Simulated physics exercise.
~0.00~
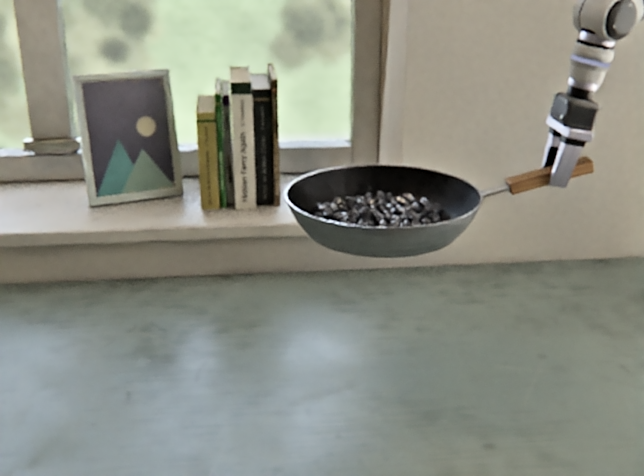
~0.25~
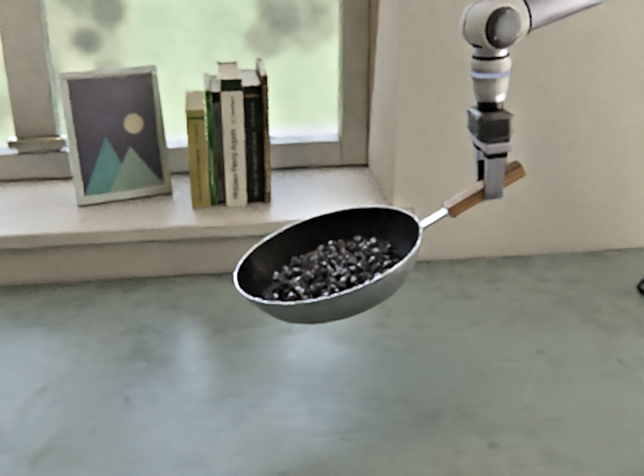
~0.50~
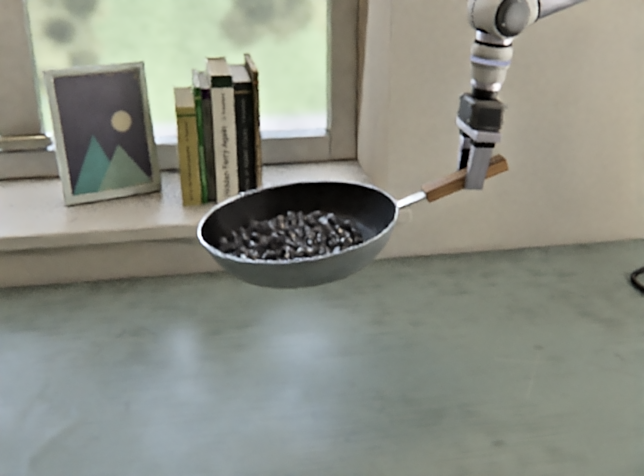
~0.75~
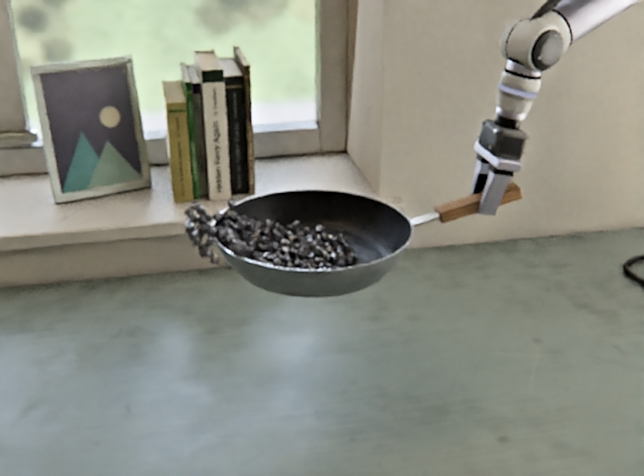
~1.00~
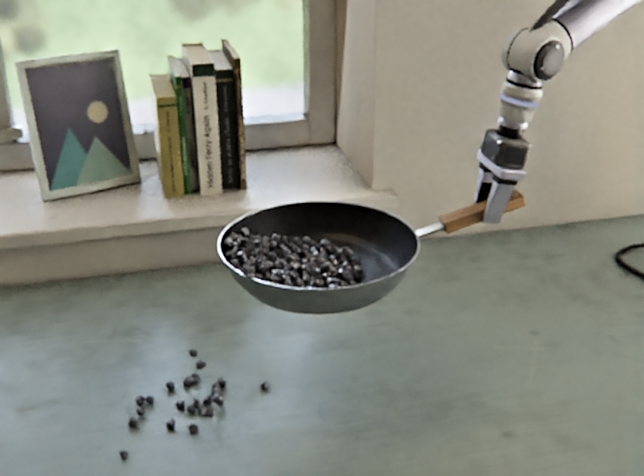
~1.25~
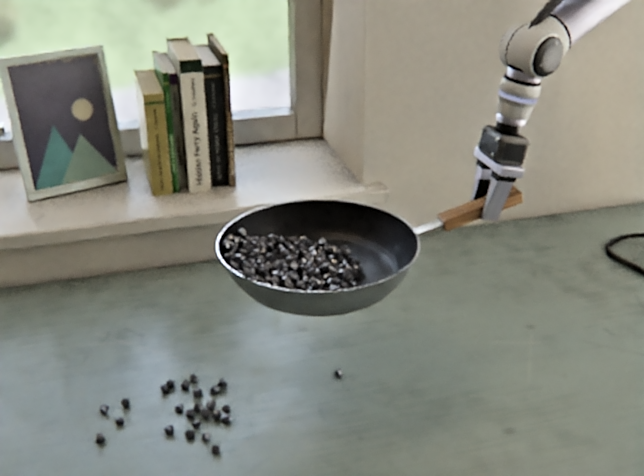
We see a robot arm holding a frying pan of small dark pebbles near a windowsill, swinging it left and tipping it before levelling it. Some pebbles spill over the left rim onto the greenish surface below and lie scattered, while most stay in the now still pan.
